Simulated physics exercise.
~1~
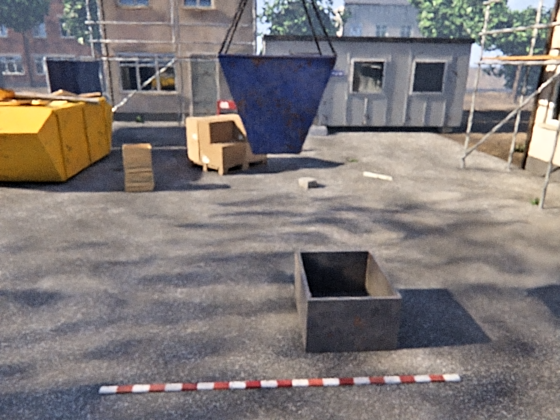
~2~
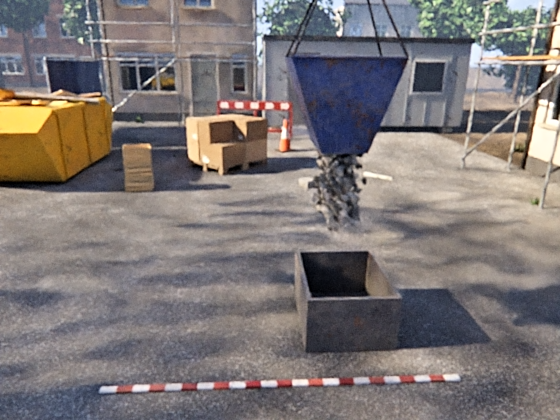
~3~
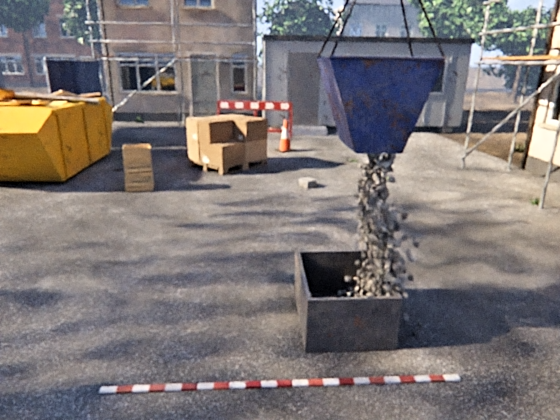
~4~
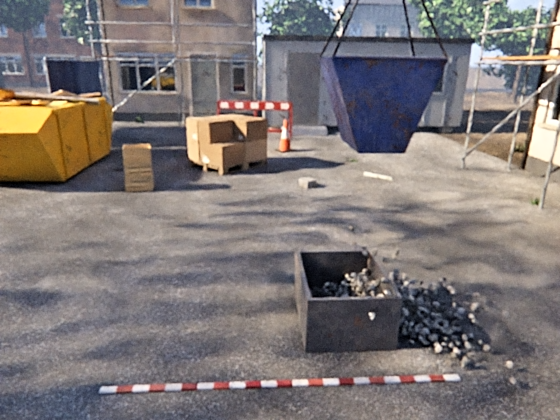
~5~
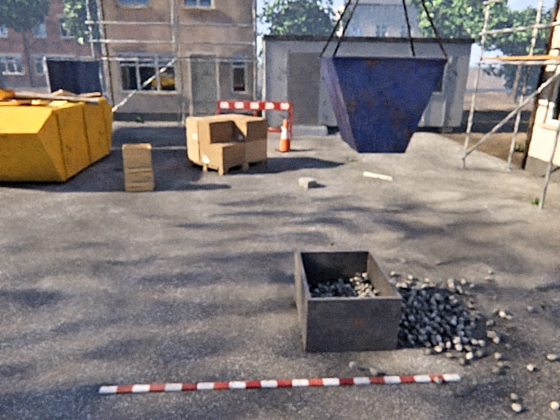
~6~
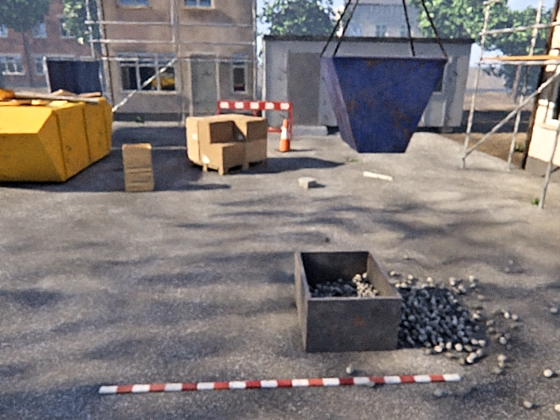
A blue hopper moves right, dropping grey stones that settle inside and right of a bin.
